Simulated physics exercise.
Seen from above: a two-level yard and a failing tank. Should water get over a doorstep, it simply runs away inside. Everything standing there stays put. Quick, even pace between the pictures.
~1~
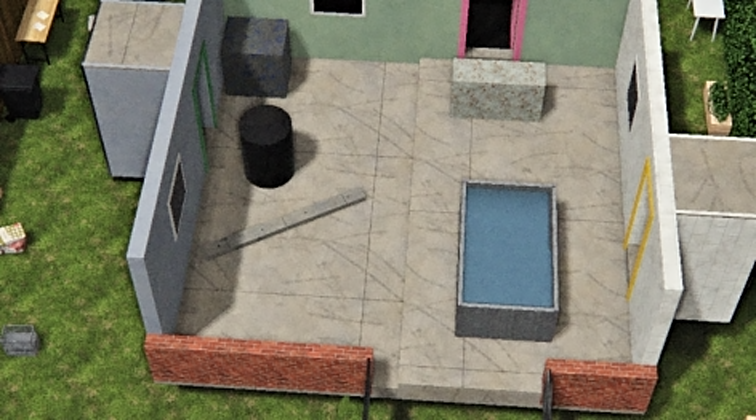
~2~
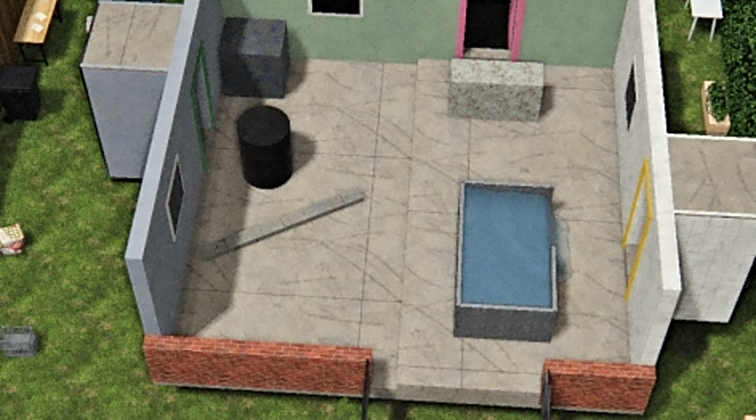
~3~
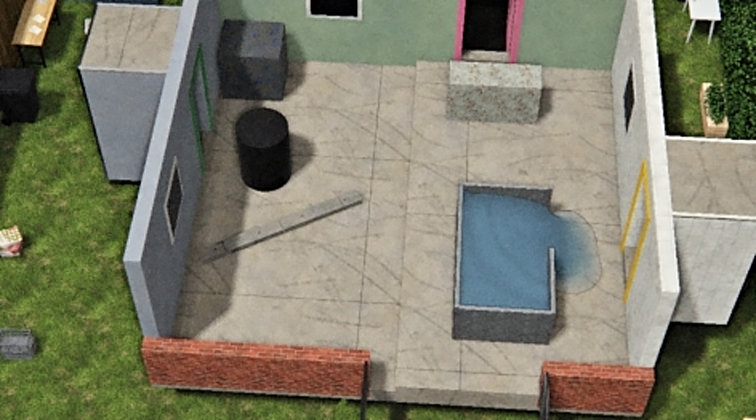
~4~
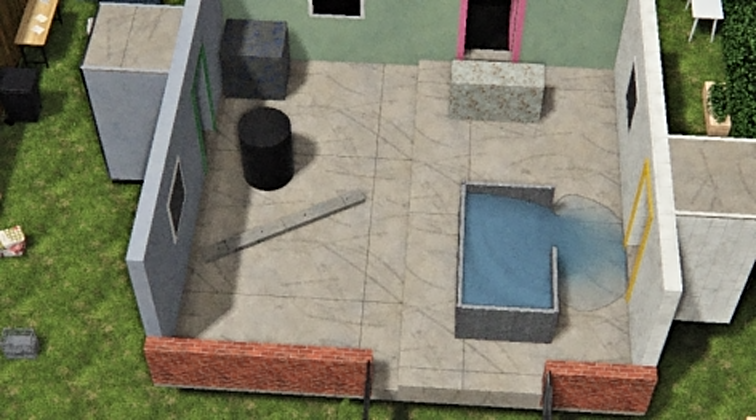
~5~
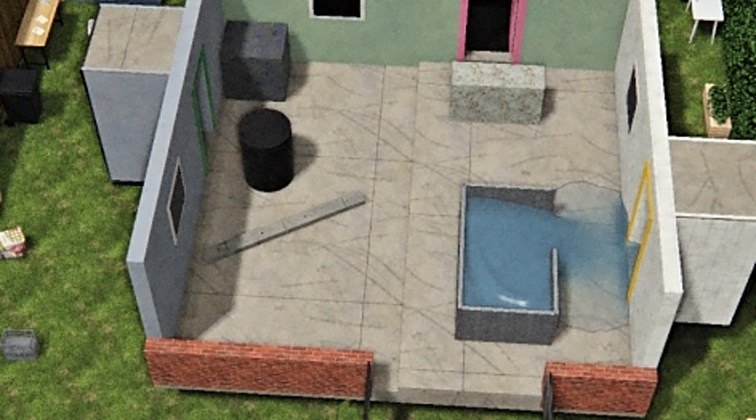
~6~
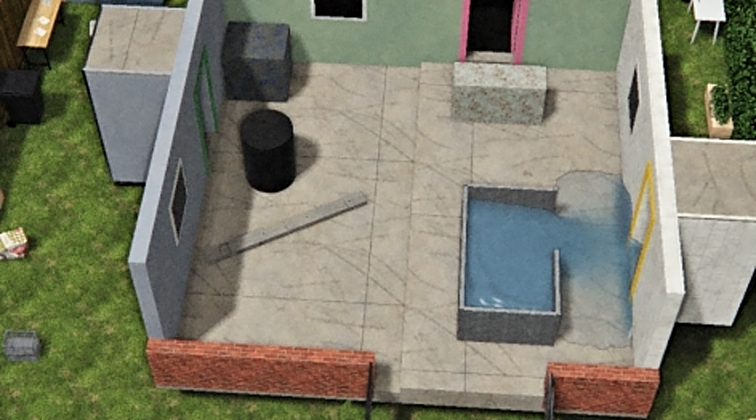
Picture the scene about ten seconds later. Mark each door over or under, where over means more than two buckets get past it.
Green door - over; yellow door - over; pink door - under.
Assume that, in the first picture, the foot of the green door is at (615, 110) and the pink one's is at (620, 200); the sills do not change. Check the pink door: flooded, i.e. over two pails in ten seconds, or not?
Well, in that case the pink door tops the limit.
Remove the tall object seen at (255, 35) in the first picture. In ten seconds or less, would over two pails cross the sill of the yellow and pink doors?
I reckon the yellow door exceeds the mark while the pink door stays below the mark.
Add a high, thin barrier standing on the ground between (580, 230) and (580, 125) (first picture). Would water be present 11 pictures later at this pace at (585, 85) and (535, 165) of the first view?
As listed: Covered, wet.
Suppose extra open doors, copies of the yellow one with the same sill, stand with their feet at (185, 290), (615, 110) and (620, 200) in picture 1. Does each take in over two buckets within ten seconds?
Sure - the first stays short, the second stays short, the third gets past.
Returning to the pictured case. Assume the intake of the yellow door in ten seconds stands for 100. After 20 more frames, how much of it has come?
My estimate: Close to 95 per cent.
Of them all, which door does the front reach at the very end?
I say the green door.
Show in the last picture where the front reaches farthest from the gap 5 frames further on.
I'd say at around (609, 99).
A moment on, water covers 15 % of the floor; the green door not reached, the yellow door far over two buckets in, the pink door not reached.
Next, water covers 25 % of the floor; the green door not reached, the yellow door far over two buckets in, the pink door not reached.
Then, water covers 40 % of the floor; the green door not reached, the yellow door far over two buckets in, the pink door wet at the sill, nothing in.
Later, water covers 65 % of the floor; the green door under two buckets in, the yellow door far over two buckets in, the pink door under two buckets in.
In the end, water covers 90 % of the floor; the green door over two buckets in, the yellow door far over two buckets in, the pink door under two buckets in.
